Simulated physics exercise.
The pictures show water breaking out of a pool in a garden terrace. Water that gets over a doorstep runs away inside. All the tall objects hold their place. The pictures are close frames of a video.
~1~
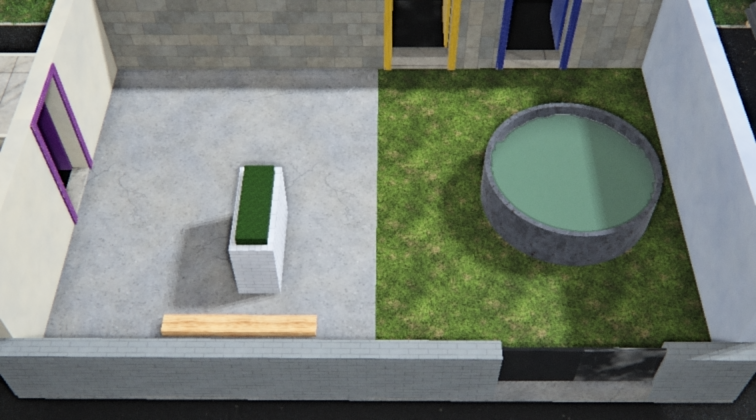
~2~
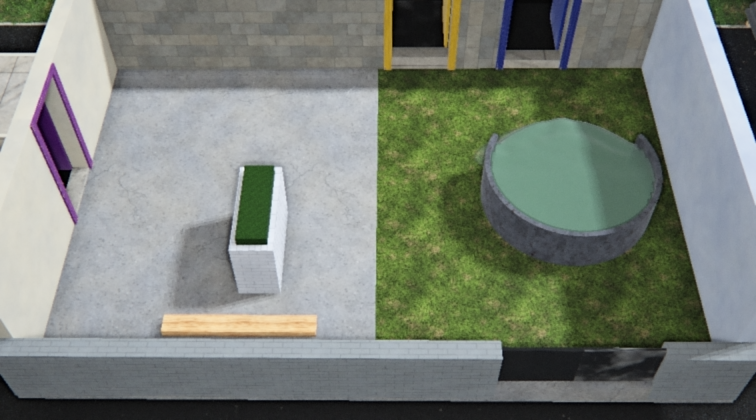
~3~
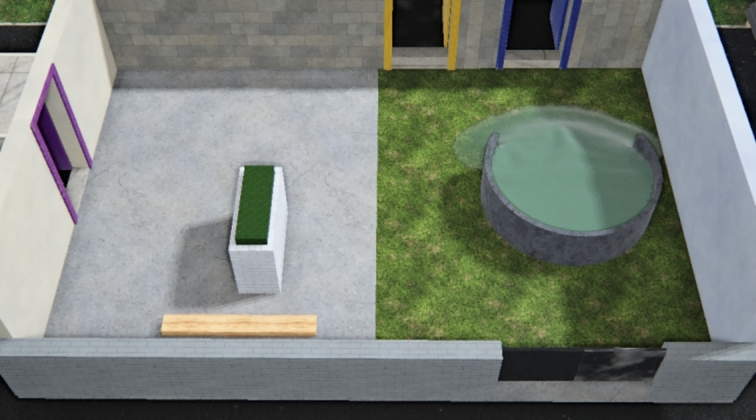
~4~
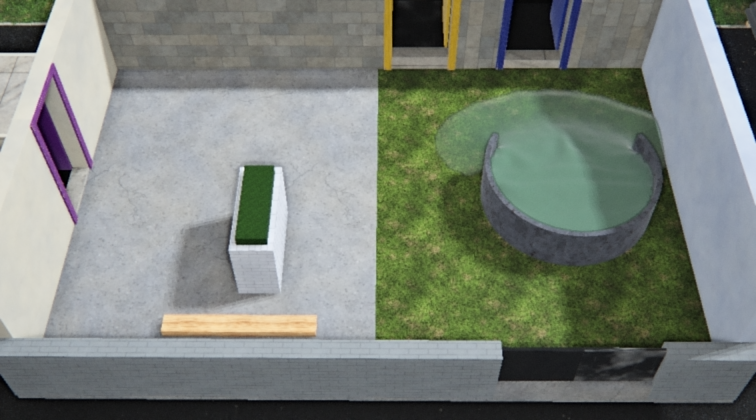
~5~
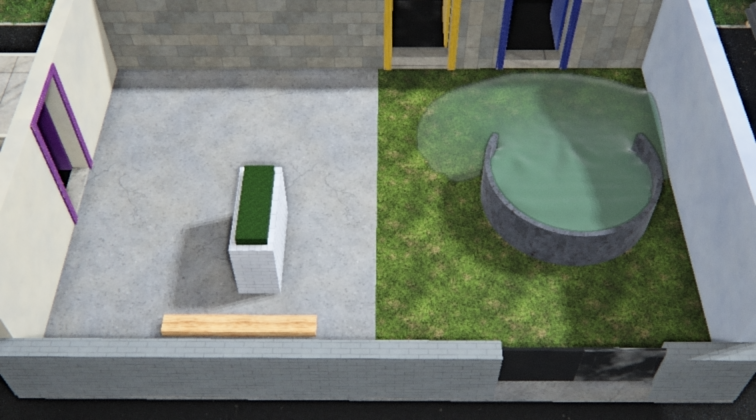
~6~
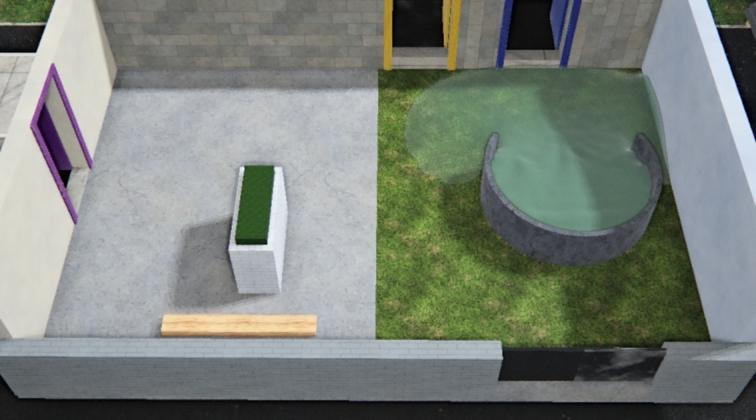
The far side of a round stone pool opened up, and greenish water poured out through the gap, spreading back and to the left across the grass while the rest of the walled terrace stayed still.
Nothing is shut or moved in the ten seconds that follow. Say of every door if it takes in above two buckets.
The yellow door stays under that; the purple door takes more than that; the blue door takes more than that.
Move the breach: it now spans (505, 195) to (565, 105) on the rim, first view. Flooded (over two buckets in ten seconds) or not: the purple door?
My reading: Purple passes that mark.
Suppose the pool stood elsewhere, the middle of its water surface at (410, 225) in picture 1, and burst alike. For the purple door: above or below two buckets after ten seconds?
Purple door passes that mark.
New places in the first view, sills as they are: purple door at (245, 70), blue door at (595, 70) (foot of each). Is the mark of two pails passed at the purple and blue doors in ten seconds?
In short: The purple door takes less; the blue door goes over.
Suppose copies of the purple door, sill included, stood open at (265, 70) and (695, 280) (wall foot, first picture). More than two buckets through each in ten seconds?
In turn: Is under, keeps below it.
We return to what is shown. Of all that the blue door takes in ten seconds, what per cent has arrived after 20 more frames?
I make it 100 per cent.
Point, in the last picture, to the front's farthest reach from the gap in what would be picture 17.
Close to (262, 76).
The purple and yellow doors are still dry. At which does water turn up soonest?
I say the door marked yellow.
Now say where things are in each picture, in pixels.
In the first frame, the round tank at (572, 169) is whole and still.
In the second frame, water pours out on the round tank's far side and has run to a hidden place.
In the third frame, water pours out on the round tank's far side and has run to (457, 148).
In the fourth frame, the front is at (441, 145), out from the gap on the round tank's far side.
In the fifth frame, water pours out on the round tank's far side and has run to (424, 122).
In the sixth frame, the front is at (412, 116), out from the gap on the round tank's far side.
A moment on, water covers 20 % of the floor; the yellow door wet at the sill, nothing in, the purple door not reached, the blue door under two buckets in.
Next, water covers 25 % of the floor; the yellow door wet at the sill, nothing in, the purple door not reached, the blue door over two buckets in.
Then, water covers 40 % of the floor; the yellow door wet at the sill, nothing in, the purple door not reached, the blue door far over two buckets in.
Later, water covers 75 % of the floor; the yellow door wet at the sill, nothing in, the purple door under two buckets in, the blue door far over two buckets in.
In the end, water covers 95 % of the floor; the yellow door wet at the sill, nothing in, the purple door over two buckets in, the blue door far over two buckets in.
